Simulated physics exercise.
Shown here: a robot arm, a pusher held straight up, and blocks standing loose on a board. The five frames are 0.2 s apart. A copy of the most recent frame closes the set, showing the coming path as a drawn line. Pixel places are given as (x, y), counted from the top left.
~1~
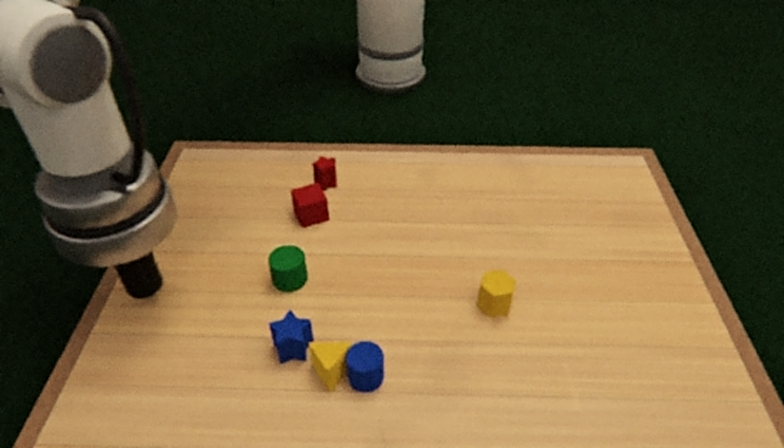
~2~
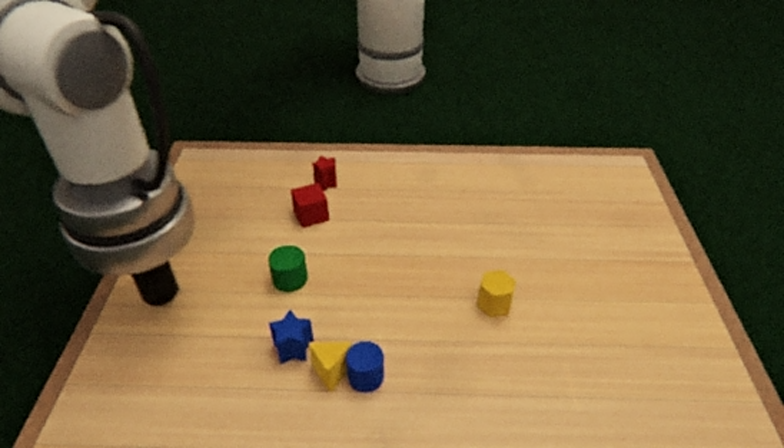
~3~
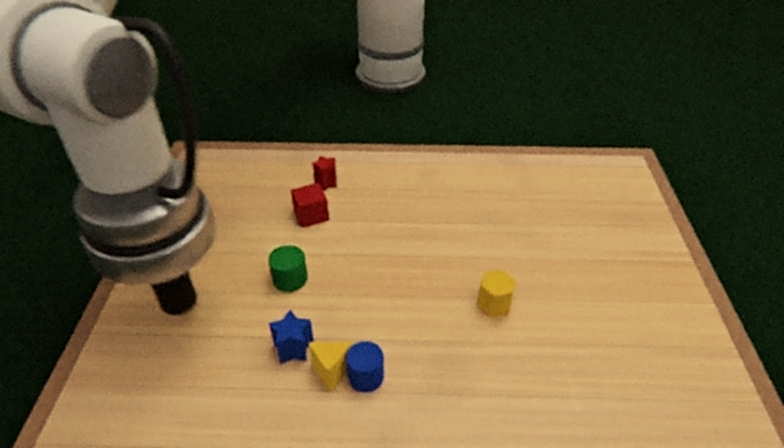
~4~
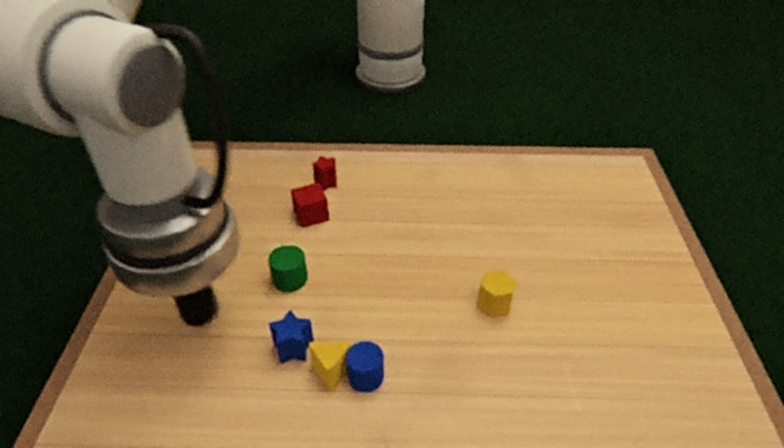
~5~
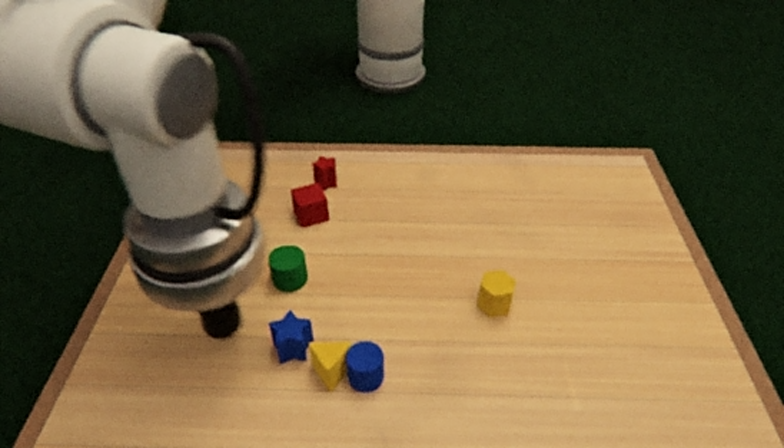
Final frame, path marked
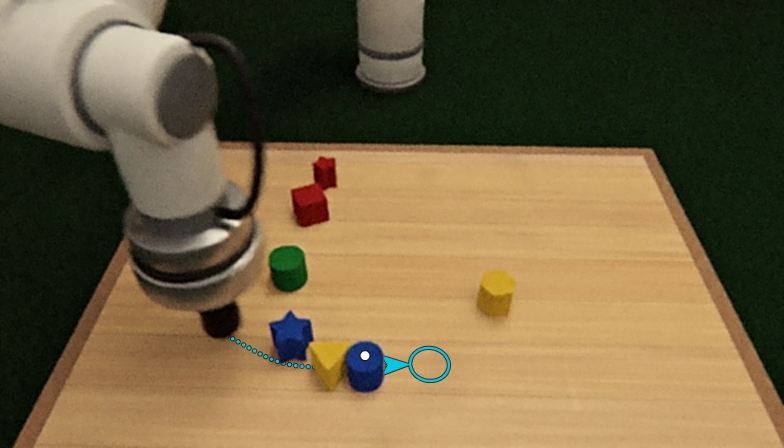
On a wooden board scattered with small red, green, blue and yellow blocks, a robot arm moved its black-tipped pusher steadily from the left edge rightward and slightly nearer, while the blocks stayed still.
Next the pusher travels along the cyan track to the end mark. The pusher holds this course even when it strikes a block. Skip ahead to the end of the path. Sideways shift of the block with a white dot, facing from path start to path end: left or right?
It moves over to the right.
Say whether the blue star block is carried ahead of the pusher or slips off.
It comes off the pusher's front.
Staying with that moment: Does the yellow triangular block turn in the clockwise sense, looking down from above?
I expect so.
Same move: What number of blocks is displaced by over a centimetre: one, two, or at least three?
The number will come to 3 or more.
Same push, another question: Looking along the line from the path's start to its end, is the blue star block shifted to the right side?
Answer: No.
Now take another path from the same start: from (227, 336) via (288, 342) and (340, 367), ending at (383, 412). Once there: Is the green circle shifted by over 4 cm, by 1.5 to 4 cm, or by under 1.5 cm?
It shifts by less than 1.5 cm.
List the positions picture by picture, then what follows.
In the first frame, lower end of the pusher (146, 287), tops of blocks, green circle (286, 257), blue star block (290, 326), yellow triangular block (330, 351), blue circle (365, 356).
In the second frame, pusher (161, 294), blocks as before.
In the third frame, pusher (180, 303), blocks as before.
In the fourth frame, pusher (200, 313), blocks as before.
In the fifth frame, pusher (224, 325), green circle (286, 257), blue star block (290, 326), yellow triangular block (330, 351), blue circle (365, 356).
The drawn path runs from (227, 336) via (284, 363) and (357, 366), ending at (430, 364); the dot is on the blue circle.
What follows on the original path. One third of the way, pusher (283, 353); blue star block (311, 325), turned 10° anticlockwise.
Two thirds of the way, pusher (357, 356); blue star block (339, 316), turned 80° anticlockwise; yellow triangular block (390, 350), turned 30° clockwise; blue circle (414, 370).
At the end, pusher (430, 354); green circle not moved; blue star block (339, 316), turned 80° anticlockwise; yellow triangular block (465, 347), turned 50° clockwise; blue circle (424, 377).
